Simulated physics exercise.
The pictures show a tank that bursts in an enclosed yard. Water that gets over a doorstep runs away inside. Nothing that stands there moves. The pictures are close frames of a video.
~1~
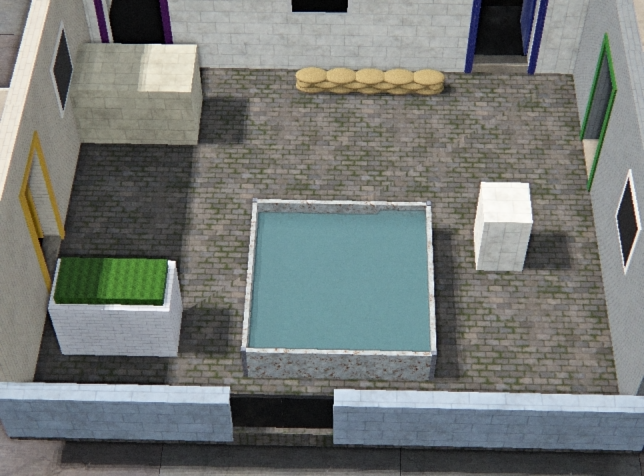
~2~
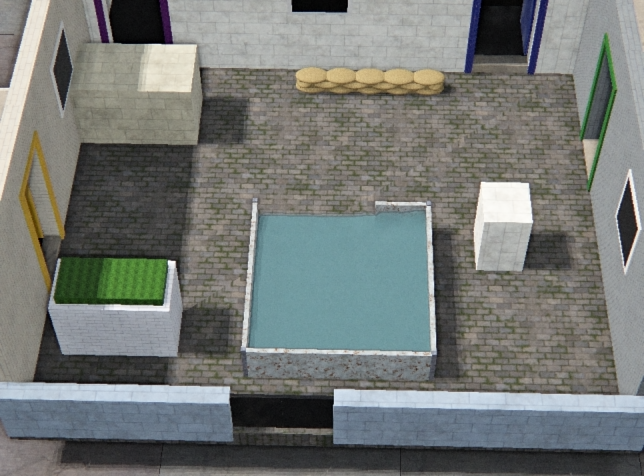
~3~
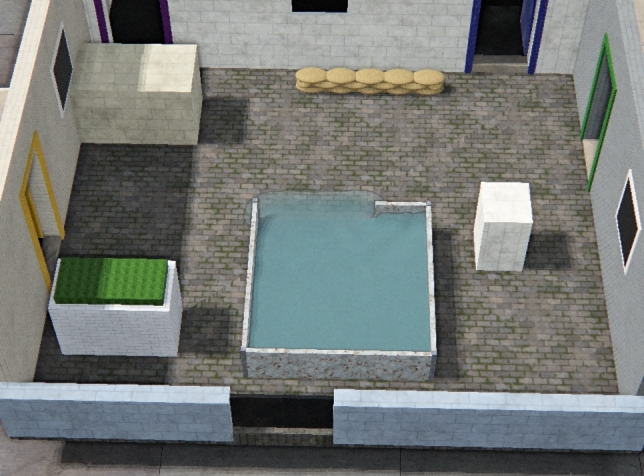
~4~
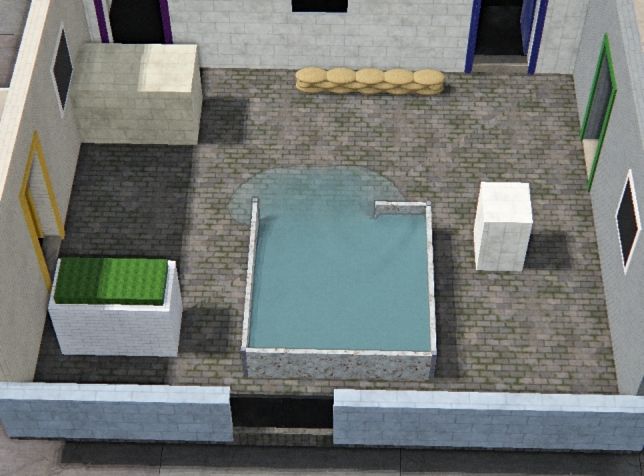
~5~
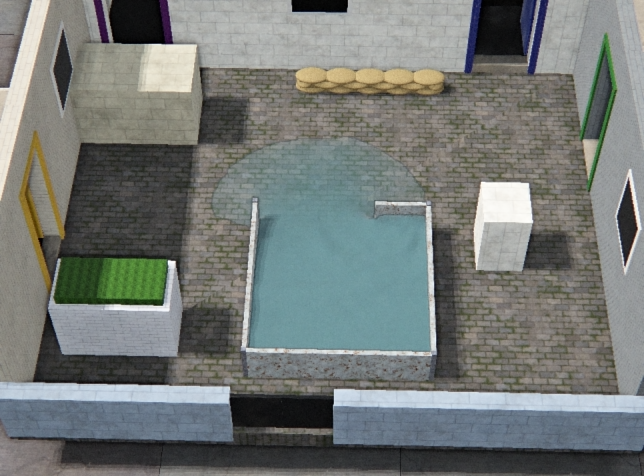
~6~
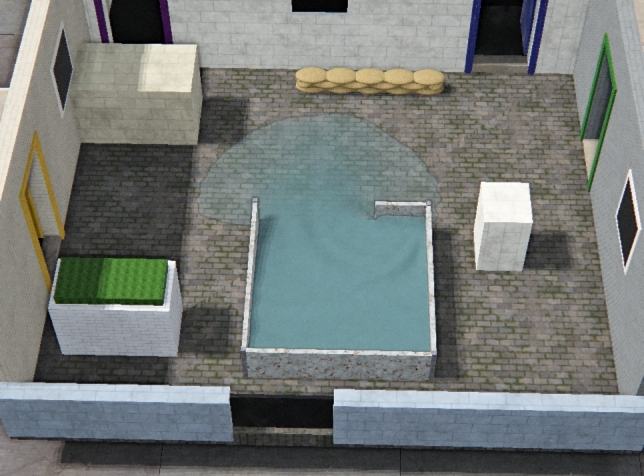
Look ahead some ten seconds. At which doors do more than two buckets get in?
One by one: The green door lets in a lot; the purple door lets in a lot; the blue door admits no more than that; the yellow door admits no more than that.
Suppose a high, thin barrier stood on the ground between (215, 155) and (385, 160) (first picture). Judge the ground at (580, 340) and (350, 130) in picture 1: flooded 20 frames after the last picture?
In that order: Dry, dry.
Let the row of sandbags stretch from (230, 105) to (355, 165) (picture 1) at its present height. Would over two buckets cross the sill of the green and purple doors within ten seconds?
Then: Green floods, purple holds.
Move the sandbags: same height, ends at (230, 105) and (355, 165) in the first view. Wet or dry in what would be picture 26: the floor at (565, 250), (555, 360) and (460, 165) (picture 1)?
In that order: Free of water, dry, covered.
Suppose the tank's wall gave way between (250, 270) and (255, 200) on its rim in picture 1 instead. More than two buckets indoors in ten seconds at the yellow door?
The yellow door takes more.
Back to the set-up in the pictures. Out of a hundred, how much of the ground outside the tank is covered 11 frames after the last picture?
Some 30 per cent.
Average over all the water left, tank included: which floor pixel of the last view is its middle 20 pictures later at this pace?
Near (312, 195).
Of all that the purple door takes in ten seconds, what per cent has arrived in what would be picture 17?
Close to 0 %.
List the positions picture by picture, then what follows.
Still water in the open tank at (340, 277), in the first picture.
Water pours out on the open tank's far side and has run to a hidden place, in the second picture.
Water pours out on the open tank's far side and has run to a hidden place, in the third picture.
The front is at (385, 184), out from the gap on the open tank's far side, in the fourth picture.
Water pours out on the open tank's far side and has run to (350, 142), in the fifth picture.
The front is at (350, 119), out from the gap on the open tank's far side, in the sixth picture.
A moment on, water covers 25 % of the floor; the green door not reached, the purple door not reached, the blue door not reached, the yellow door not reached.
Next, water covers 30 % of the floor; the green door not reached, the purple door wet at the sill, nothing in, the blue door not reached, the yellow door not reached.
Then, water covers 45 % of the floor; the green door wet at the sill, nothing in, the purple door wet at the sill, nothing in, the blue door wet at the sill, nothing in, the yellow door not reached.
Later, water covers 65 % of the floor; the green door over two buckets in, the purple door over two buckets in, the blue door wet at the sill, nothing in, the yellow door wet at the sill, nothing in.
In the end, water covers 90 % of the floor; the green door far over two buckets in, the purple door far over two buckets in, the blue door wet at the sill, nothing in, the yellow door wet at the sill, nothing in.
